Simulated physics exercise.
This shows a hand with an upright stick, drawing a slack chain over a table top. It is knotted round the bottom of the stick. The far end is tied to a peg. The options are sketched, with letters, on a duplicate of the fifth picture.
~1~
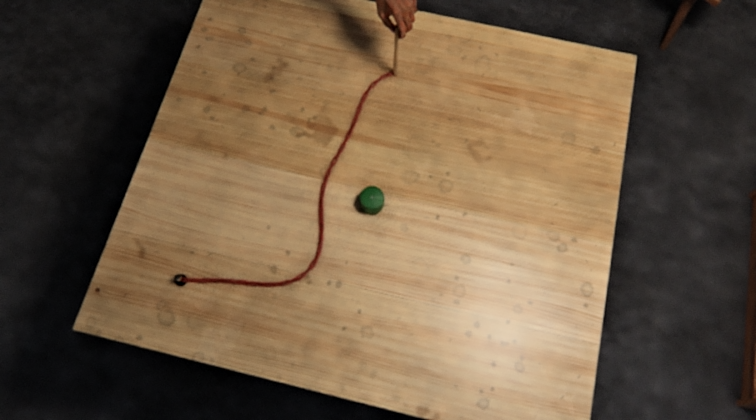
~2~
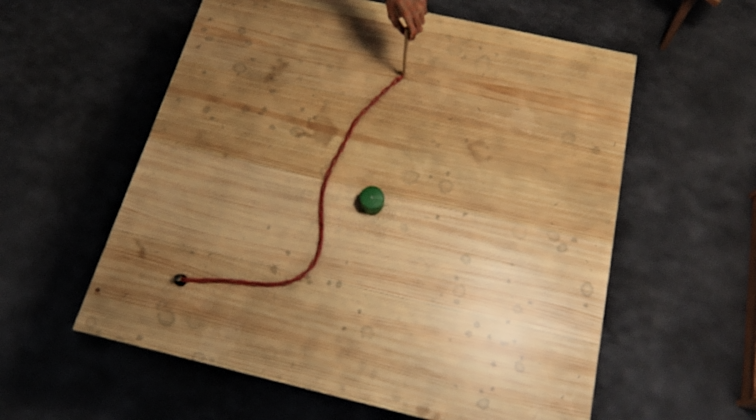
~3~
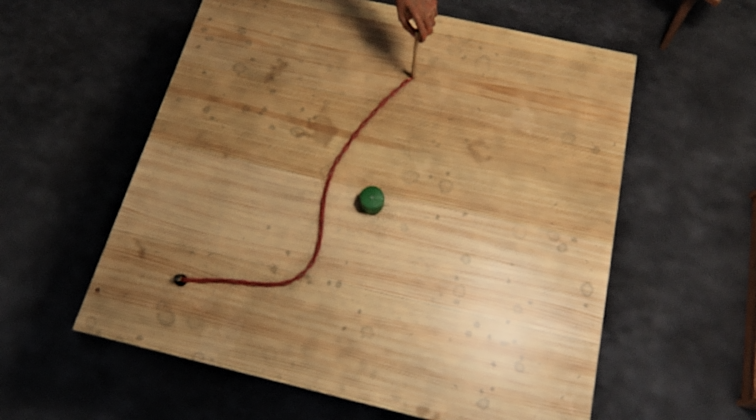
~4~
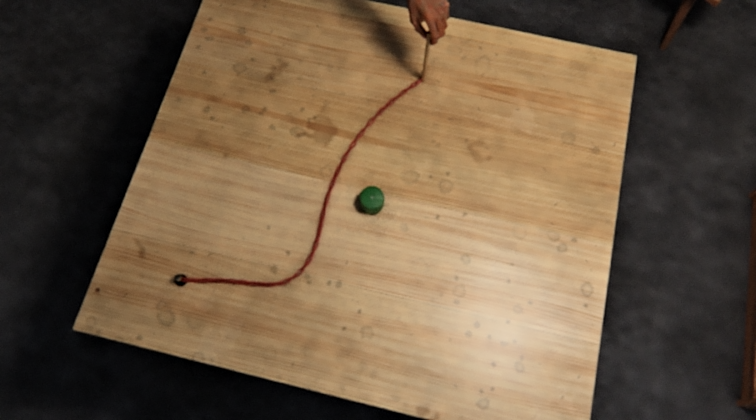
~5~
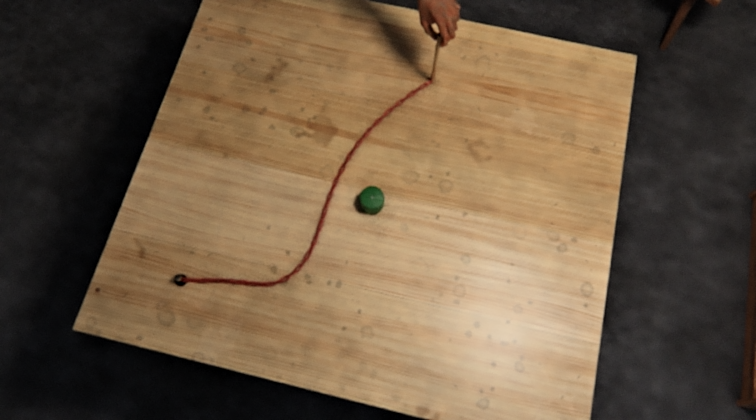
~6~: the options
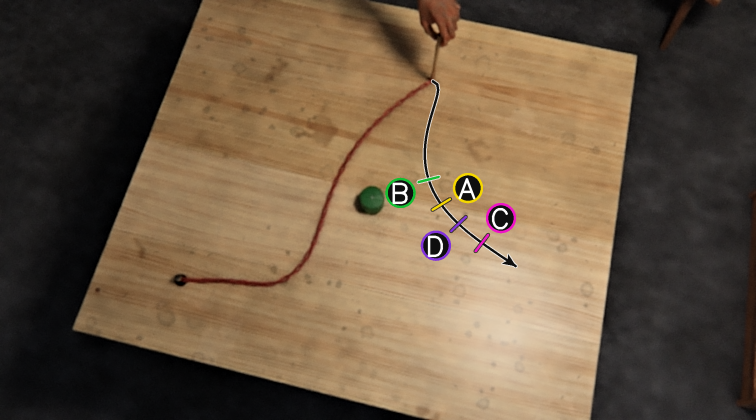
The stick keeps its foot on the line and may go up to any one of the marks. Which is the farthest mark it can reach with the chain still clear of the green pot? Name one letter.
All is well up to C.
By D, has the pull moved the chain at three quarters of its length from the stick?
By then, no.
On the marked copy, A at (441, 205); B at (429, 180); C at (482, 243); D at (459, 224); the route from (433, 81) via (431, 185) to (516, 266).
Taking C. A third of the way, foot of the stick (426, 138), middle of the chain (326, 210).
Two thirds of the way, foot of the stick (439, 201), middle of the chain (326, 210).
When it is over, foot of the stick (482, 243), middle of the chain (326, 210); nothing has been touched.
As for the rest, A is safe but short; B is safe but short; D is safe but short.
